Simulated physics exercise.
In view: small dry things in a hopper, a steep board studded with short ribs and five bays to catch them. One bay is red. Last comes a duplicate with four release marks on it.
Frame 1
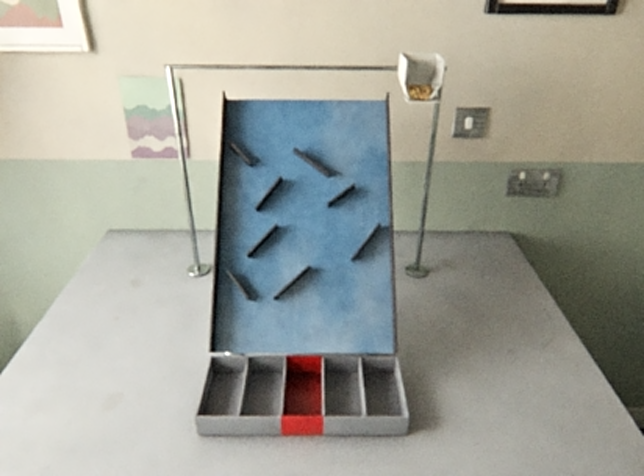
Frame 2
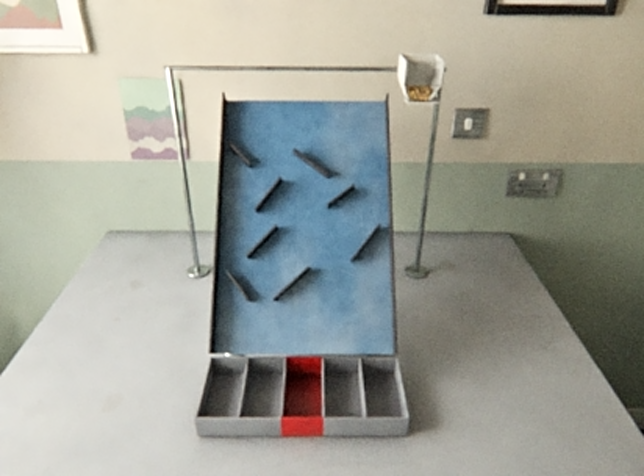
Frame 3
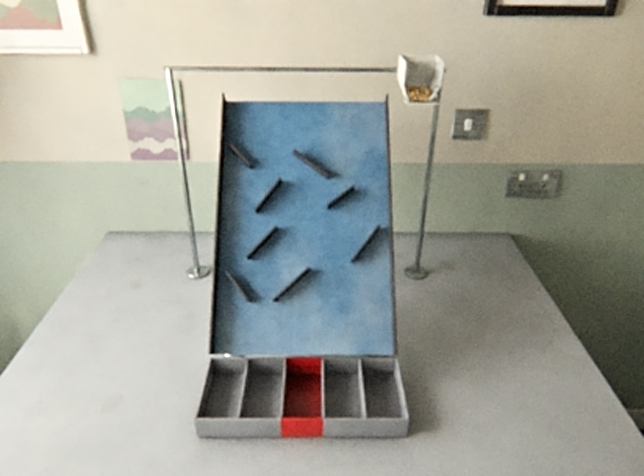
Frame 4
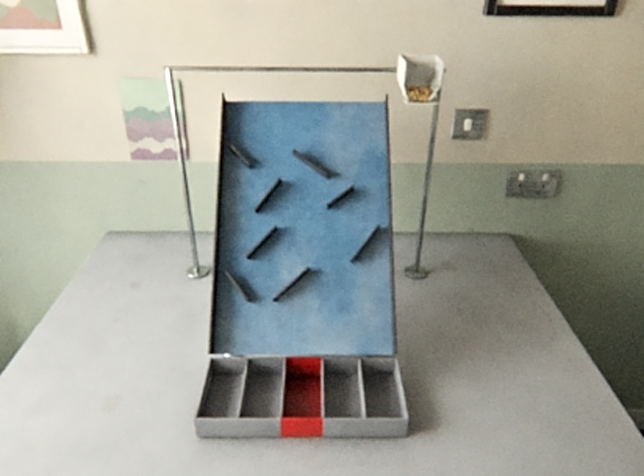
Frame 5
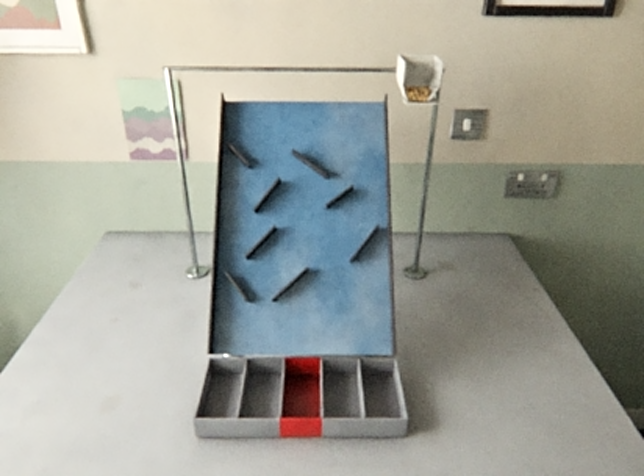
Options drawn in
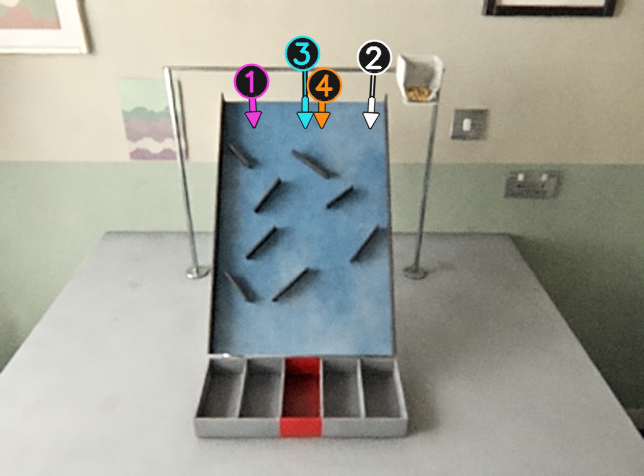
A steep blue board studded with short dark ribs stood on a grey table above five bays, the middle one red, while a small hopper of dried chickpeas sat at the upper right; nothing moved.
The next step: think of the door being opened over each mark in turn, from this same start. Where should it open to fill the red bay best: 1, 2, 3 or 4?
2 is best.
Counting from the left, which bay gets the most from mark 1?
The first from the left.
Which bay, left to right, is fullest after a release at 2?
The third from the left.
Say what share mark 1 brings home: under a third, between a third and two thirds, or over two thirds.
It is under a third.
On the marked copy, mark 1 meets the board at (253, 121); mark 2 meets the board at (370, 122); mark 3 meets the board at (305, 122); mark 4 meets the board at (321, 122).
If 1 is chosen, about a tenth in the red bay, almost all in other bays.
If 2 is chosen, roughly half in the red bay, roughly half in other bays, just a few outside the box.
If 3 is chosen, roughly a quarter in the red bay, roughly two thirds in other bays, about a tenth held on the board.
If 4 is chosen, roughly a quarter in the red bay, roughly two thirds in other bays, about a tenth held on the board.
